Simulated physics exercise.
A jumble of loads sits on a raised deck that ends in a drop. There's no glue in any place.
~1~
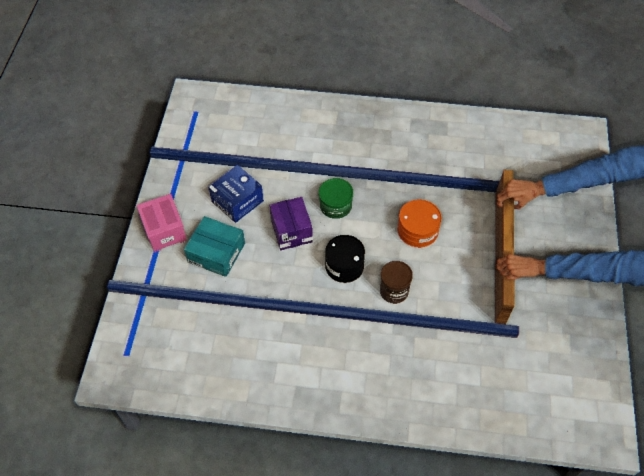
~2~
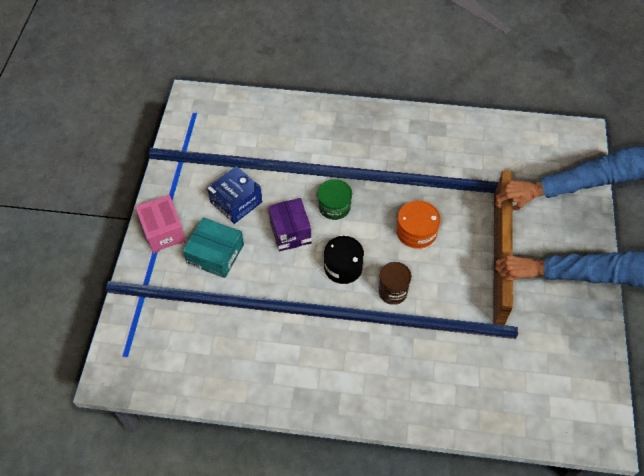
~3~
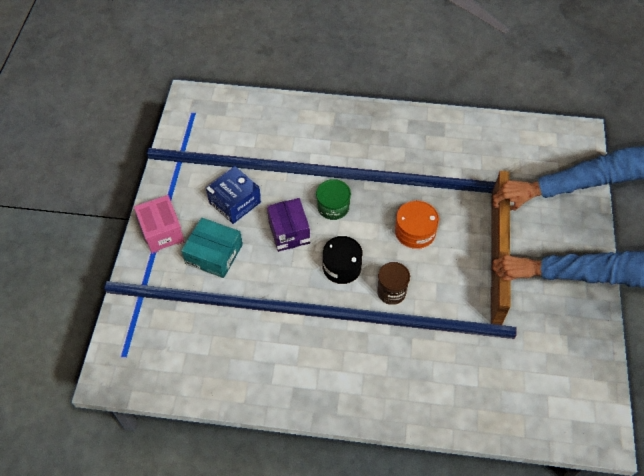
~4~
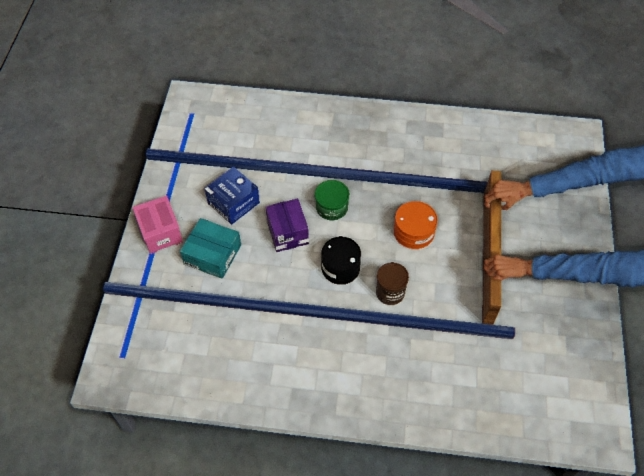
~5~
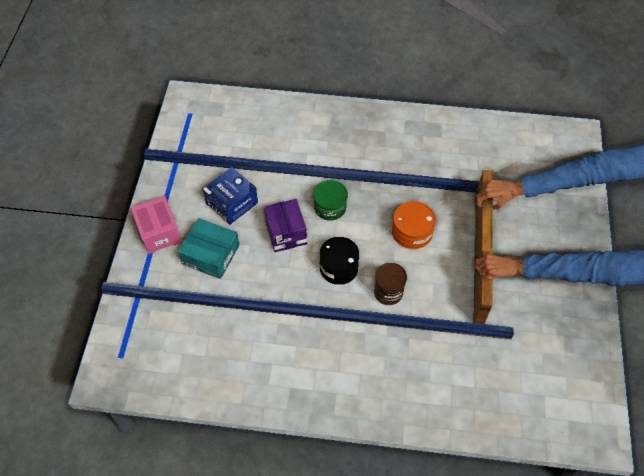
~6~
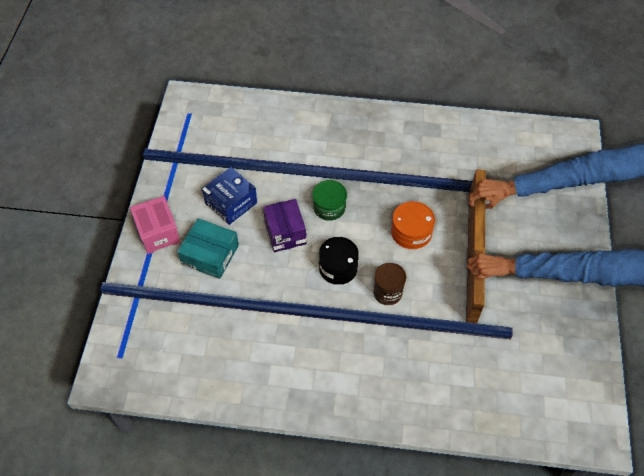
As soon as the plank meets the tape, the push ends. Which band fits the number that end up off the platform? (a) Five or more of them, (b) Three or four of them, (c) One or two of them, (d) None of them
b, three or four of them.
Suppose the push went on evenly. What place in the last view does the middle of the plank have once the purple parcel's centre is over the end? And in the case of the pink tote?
Around (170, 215) first and around (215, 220) second.
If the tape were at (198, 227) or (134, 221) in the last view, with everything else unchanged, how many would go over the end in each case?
You'd count 1 the first time and 8 the second.
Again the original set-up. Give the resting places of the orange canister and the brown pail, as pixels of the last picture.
First (142, 196), then (125, 267).
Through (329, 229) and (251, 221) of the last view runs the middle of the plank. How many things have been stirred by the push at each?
At first I count 5, and then 8.
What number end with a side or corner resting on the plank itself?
Contact count: 4.
A little later, none off yet; pink tote at rest near (156, 225); turquoise parcel at rest near (209, 248); blue box at rest near (230, 196).
Next, none off yet; pink tote at rest near (156, 225); turquoise parcel shifted a little near (202, 251); blue box at rest near (230, 196).
Later still, none off yet; pink tote shifted about its own width near (123, 218); turquoise parcel shifted about its own width near (145, 261); blue box shifted well along near (174, 178).
When it is over, the number that fall off is three or four; down, purple parcel, blue box, turquoise parcel and pink tote.
